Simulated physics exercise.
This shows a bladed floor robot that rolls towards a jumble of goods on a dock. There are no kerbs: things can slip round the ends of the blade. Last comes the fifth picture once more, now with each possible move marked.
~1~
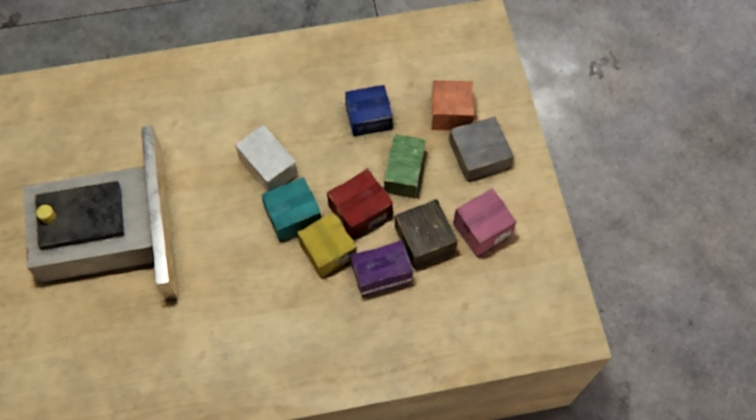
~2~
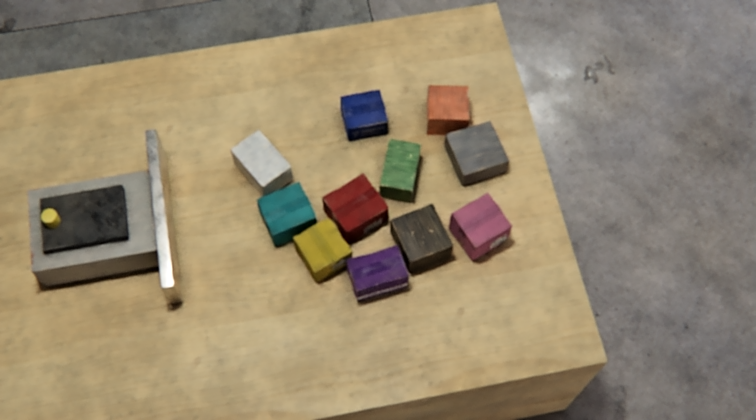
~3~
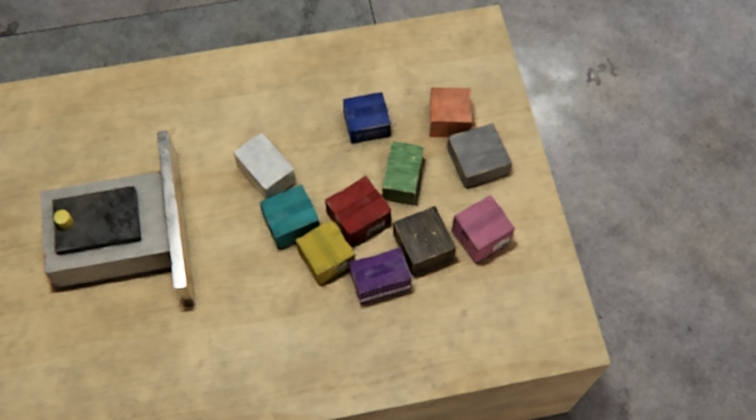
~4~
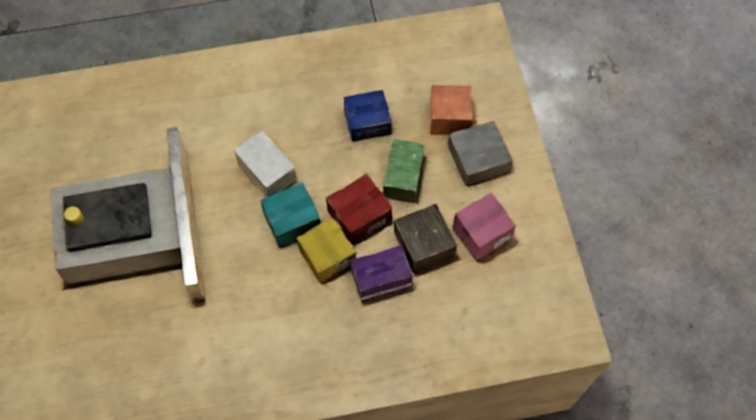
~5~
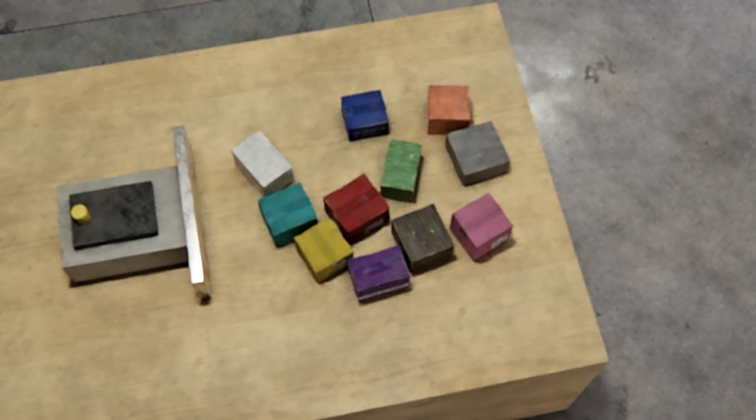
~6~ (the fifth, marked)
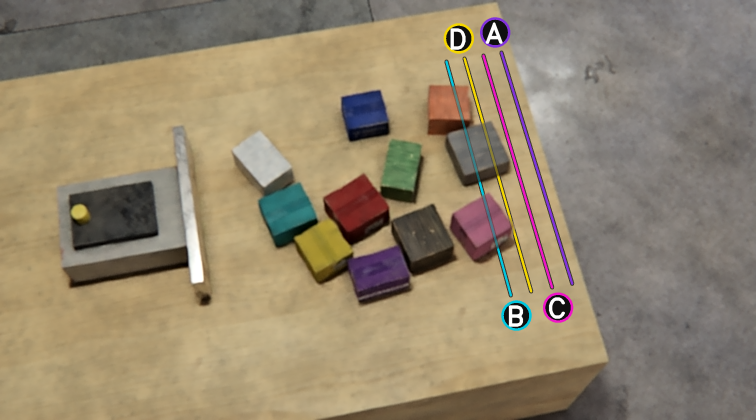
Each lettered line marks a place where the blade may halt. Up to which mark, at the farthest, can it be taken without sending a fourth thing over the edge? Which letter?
Line B.
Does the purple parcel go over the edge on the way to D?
No.
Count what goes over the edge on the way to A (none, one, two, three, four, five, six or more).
In all, six or more.
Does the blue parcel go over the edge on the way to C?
No.
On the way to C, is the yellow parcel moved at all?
By then, yes.
On the marked copy, A at (535, 161); B at (477, 172); C at (516, 165); D at (496, 168).
With B. Early on, robot (228, 194); green crate (410, 170); black crate (426, 243).
Further on, robot (334, 175); grey crate (510, 144); pink box (526, 224).
At the end, robot (413, 162); pink box over the edge; grey crate over the edge; two fallen.
As for the rest, A drops nine; C drops five; D drops five.
